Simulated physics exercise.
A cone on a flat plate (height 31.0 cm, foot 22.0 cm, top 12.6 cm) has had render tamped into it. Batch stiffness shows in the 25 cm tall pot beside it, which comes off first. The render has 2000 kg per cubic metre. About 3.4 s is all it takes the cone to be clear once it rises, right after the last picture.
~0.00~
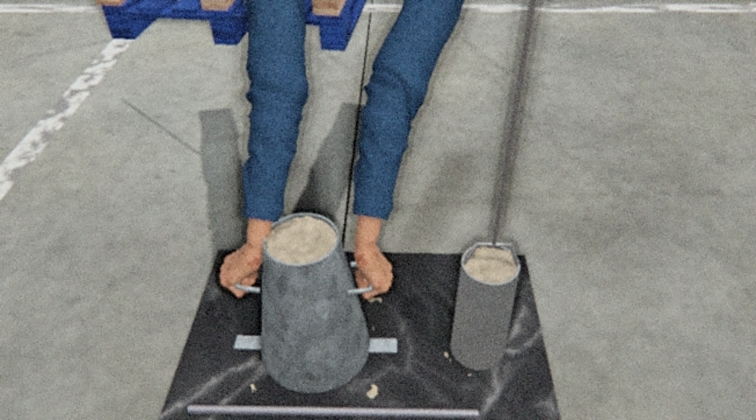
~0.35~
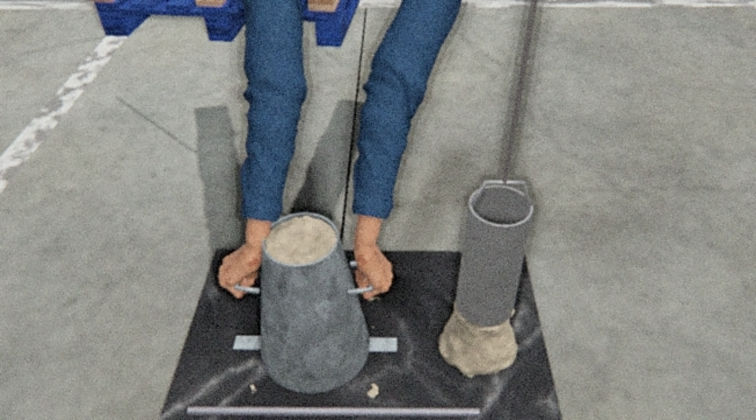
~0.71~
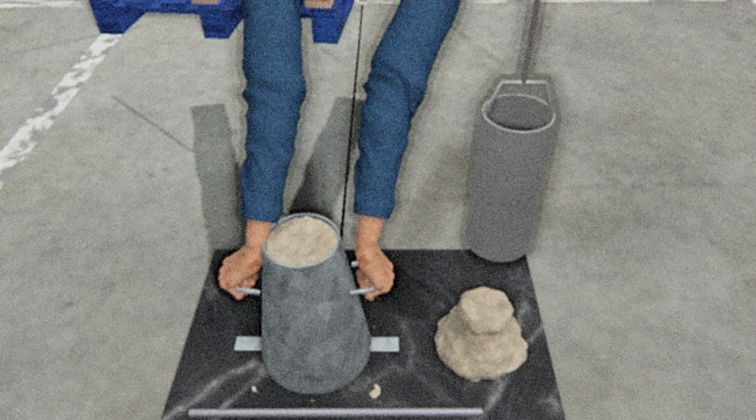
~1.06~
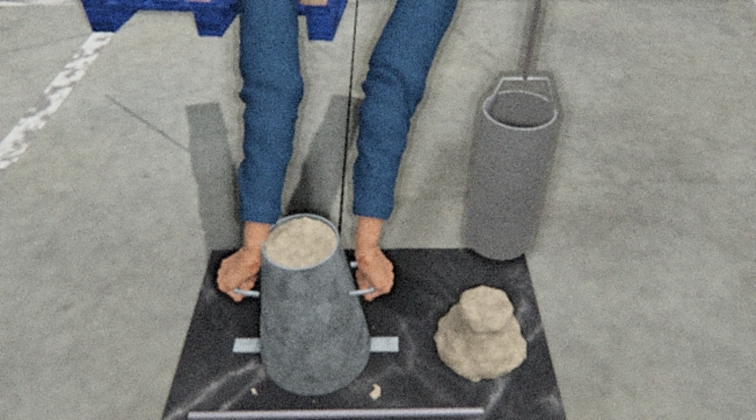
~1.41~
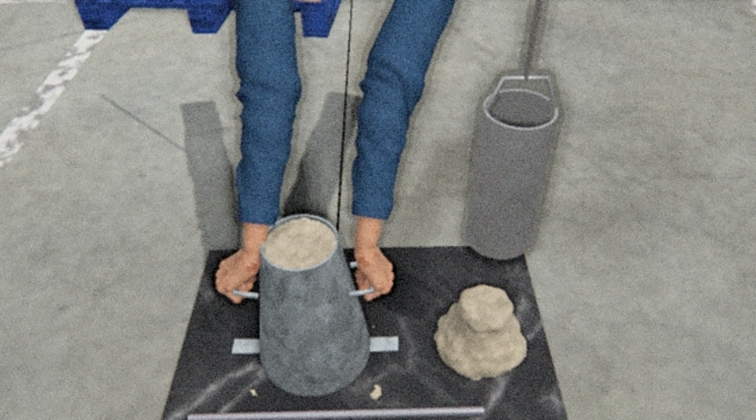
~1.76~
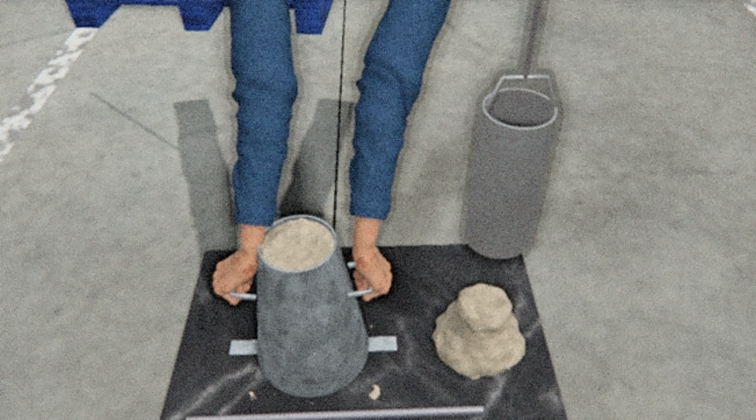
A grey cylindrical pot on a rod rises from a black plate at right, leaving a lumpy beige heap, then hangs almost still above, while two blue-sleeved arms keep hold of a filled grey cone by its handles.
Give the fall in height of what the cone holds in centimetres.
Expect around 11 centimetres.
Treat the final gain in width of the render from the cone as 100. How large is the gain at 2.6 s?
I'd say around 70 in a hundred.
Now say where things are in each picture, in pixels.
In the first picture, middle of the pot's mouth at (491, 264), still down; middle of the cone's top at (301, 239), not yet moved.
In the second picture, middle of the pot's mouth at (501, 206), raised 14 cm; middle of the cone's top at (301, 239), not yet moved.
In the third picture, middle of the pot's mouth at (518, 114), raised 31 cm; the heap from the pot 14 cm high and 18 cm wide, top at (486, 304); middle of the cone's top at (302, 240), not yet moved.
In the fourth picture, middle of the pot's mouth at (519, 111), raised 32 cm; the heap from the pot 14 cm high and 18 cm wide, top at (486, 303); middle of the cone's top at (301, 241), not yet moved.
In the fifth picture, middle of the pot's mouth at (520, 110), raised 32 cm; the heap from the pot 14 cm high and 18 cm wide, top at (486, 302); middle of the cone's top at (300, 242), not yet moved.
In the sixth picture, middle of the pot's mouth at (519, 109), raised 32 cm; the heap from the pot 14 cm high and 18 cm wide, top at (485, 301); middle of the cone's top at (297, 243), not yet moved.
By 2.6 s, the cone is up 7.1 cm; the render has come down 7.4 cm to 24 cm and is 28 cm wide.
By 3.5 s, the cone is up 20 cm; the render has come down 11 cm to 20 cm and is 31 cm wide.
By 4.3 s, the cone is up 31 cm; the render has come down 11 cm to 20 cm and is 31 cm wide.
By 5.3 s, the cone is clear; the render has come down 11 cm to 20 cm and is 31 cm wide.
By 5.9 s, at rest, the cone is clear; the render has come down 11 cm to 20 cm and is 31 cm wide.
